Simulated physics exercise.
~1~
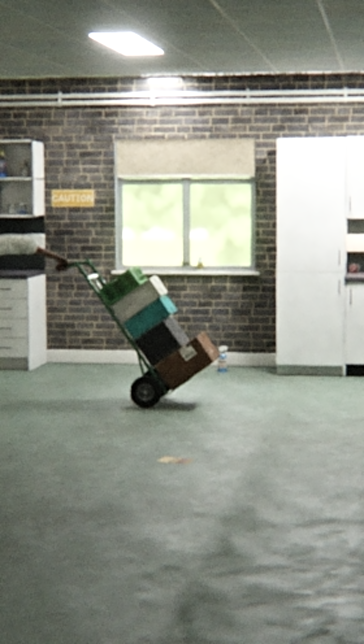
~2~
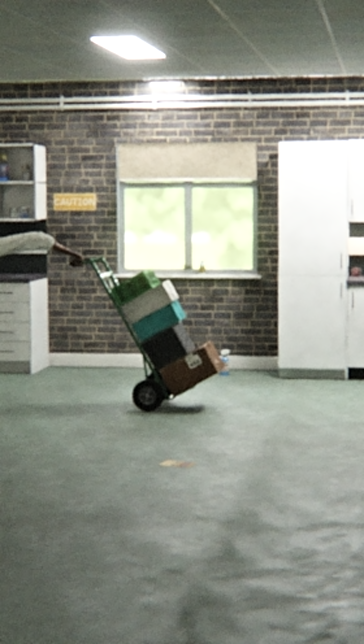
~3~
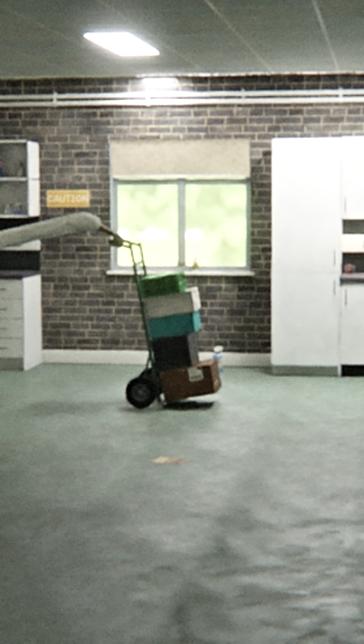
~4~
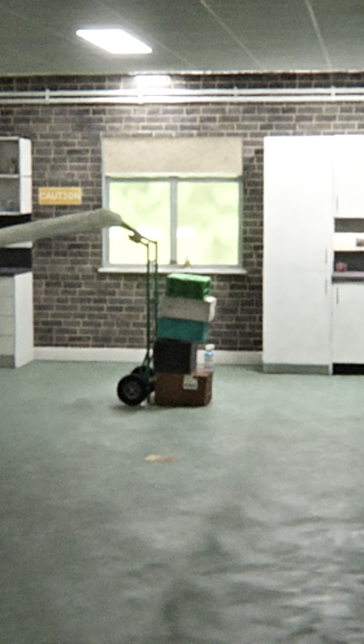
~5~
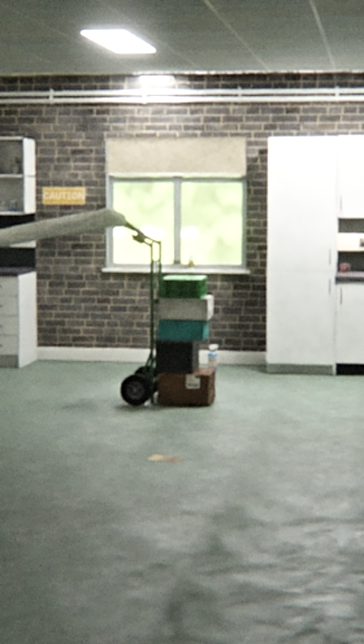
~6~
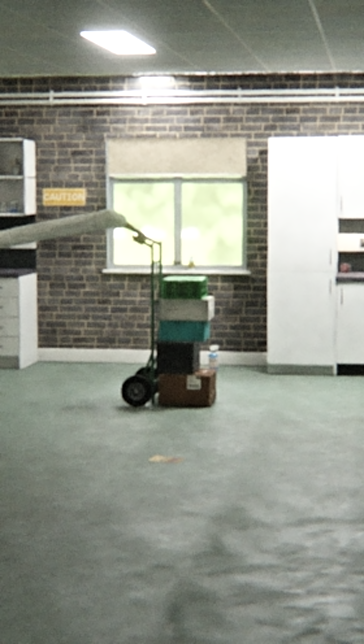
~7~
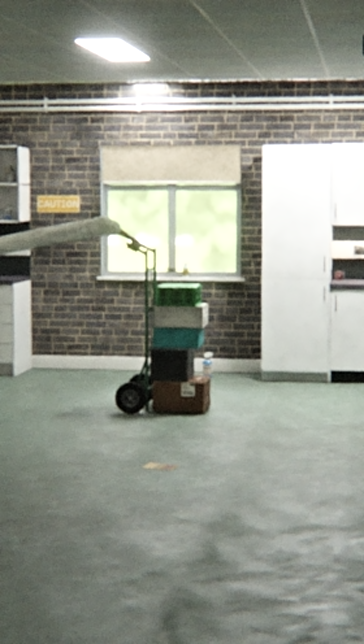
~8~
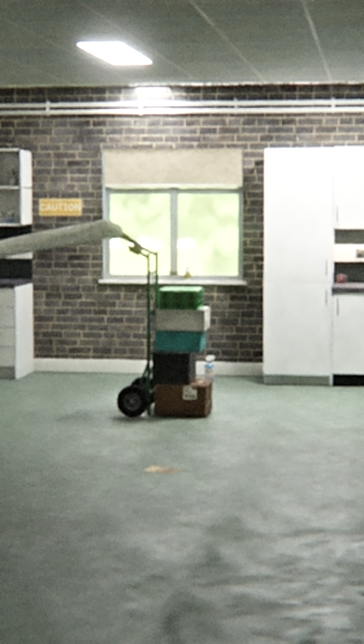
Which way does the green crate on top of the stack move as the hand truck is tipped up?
The green crate moves to the right as the truck comes upright.
